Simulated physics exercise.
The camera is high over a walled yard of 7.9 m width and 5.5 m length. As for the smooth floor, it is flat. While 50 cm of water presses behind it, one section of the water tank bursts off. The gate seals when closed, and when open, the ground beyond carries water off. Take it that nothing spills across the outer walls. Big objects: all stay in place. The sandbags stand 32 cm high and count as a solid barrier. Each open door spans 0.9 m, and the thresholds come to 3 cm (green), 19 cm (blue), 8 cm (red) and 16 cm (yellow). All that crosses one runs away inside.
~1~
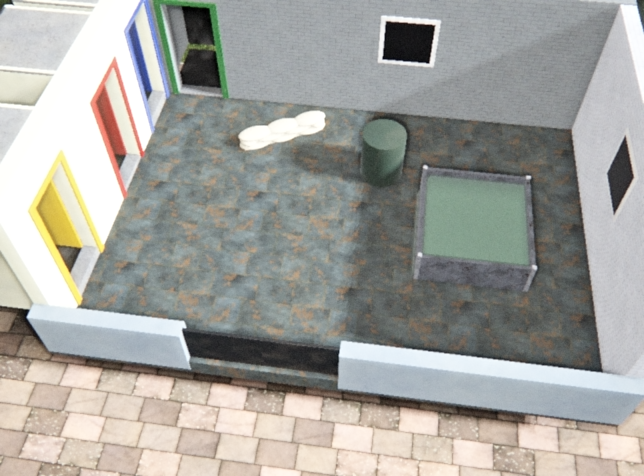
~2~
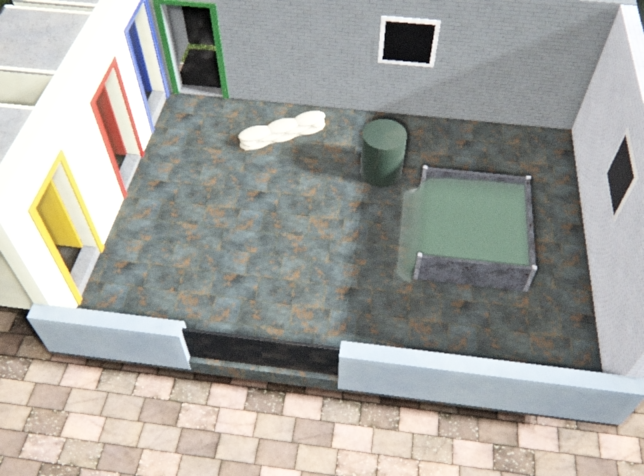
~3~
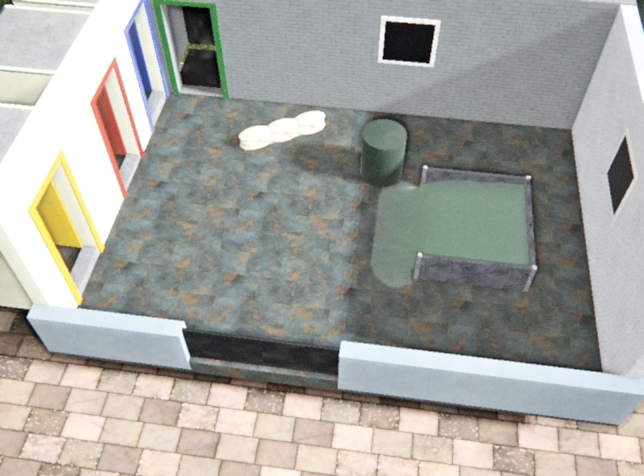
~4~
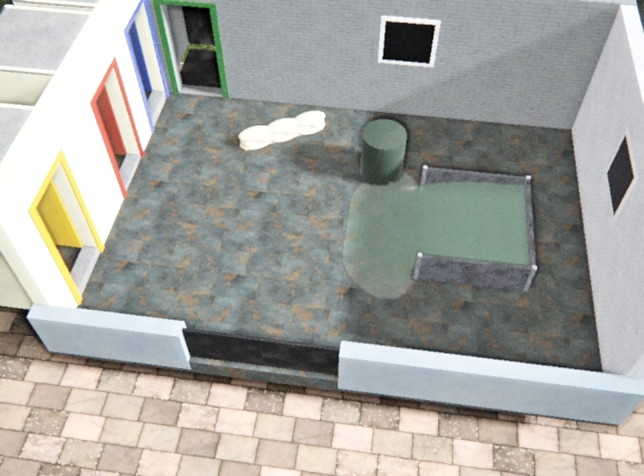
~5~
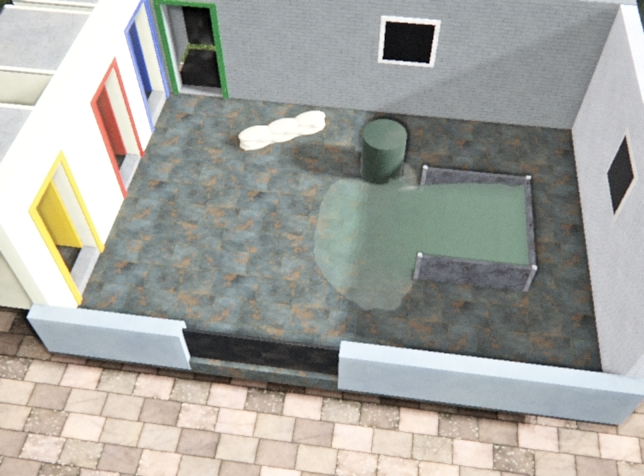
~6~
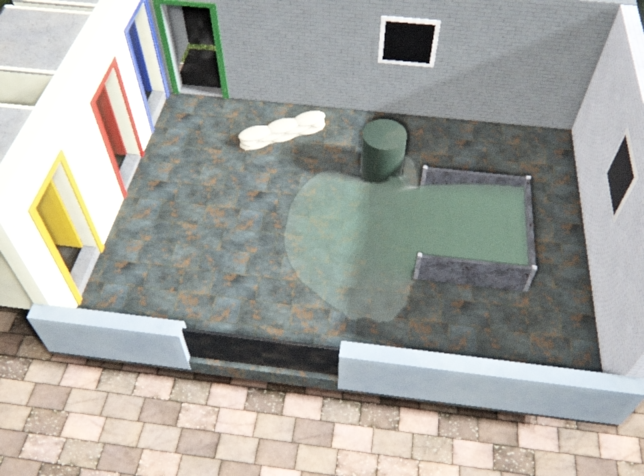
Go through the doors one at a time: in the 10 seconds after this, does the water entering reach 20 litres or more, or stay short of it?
Going through them: The green door reaches it; the blue door stays short; the red door reaches it; the yellow door stays short.
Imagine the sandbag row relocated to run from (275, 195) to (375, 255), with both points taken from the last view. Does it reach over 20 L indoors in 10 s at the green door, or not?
Result at green: Limit broken.
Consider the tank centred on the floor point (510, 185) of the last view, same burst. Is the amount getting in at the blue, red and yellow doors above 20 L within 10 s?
Well, against that limit, at blue it's within bounds, at red it's within bounds, and at yellow it's within bounds.
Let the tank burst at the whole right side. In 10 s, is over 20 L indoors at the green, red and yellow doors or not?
Then: Green short of it, red short of it, yellow short of it.
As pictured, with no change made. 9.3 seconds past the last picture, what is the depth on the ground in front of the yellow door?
Depth: Approx. 3.5 cm.
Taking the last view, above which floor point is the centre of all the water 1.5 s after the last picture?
The water's centre sits at about (332, 228).
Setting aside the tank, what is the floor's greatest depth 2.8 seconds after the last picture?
26 cm or so.
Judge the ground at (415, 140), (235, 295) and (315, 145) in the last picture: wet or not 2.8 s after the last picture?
Status of the three spots: Free of it, inundated, inundated.
Then, 0.7 s after the last picture water covers 30 % of the floor and is deepest (24 cm) near (396, 187); green door not reached, blue door not reached, red door not reached, yellow door not reached.
Then, 1.5 s after the last picture water covers 45 % of the floor and is deepest (18 cm) near (118, 213); green door not reached, blue door not reached, red door 15 cm at the sill, 1 L in, yellow door not reached.
Then, 2.8 s after the last picture water covers 55 % of the floor and is deepest (26 cm) near (76, 311); green door 3 cm at the sill, 0 L in, blue door 6 cm at the sill, 0 L in, red door 17 cm at the sill, 51 L in, yellow door 14 cm at the sill, 0 L in.
Then, 5.3 s after the last picture water covers 60 % of the floor and is deepest (10 cm) near (221, 260); green door 8 cm at the sill, 37 L in, blue door 6 cm at the sill, 0 L in, red door 8 cm at the sill, 84 L in, yellow door 9 cm at the sill, 2 L in.
Then, 9.3 s after the last picture water covers 80 % of the floor and is deepest (6 cm) near (165, 103); green door 6 cm at the sill, 87 L in, blue door 6 cm at the sill, 0 L in, red door 3 cm at the sill, 84 L in, yellow door 4 cm at the sill, 2 L in.
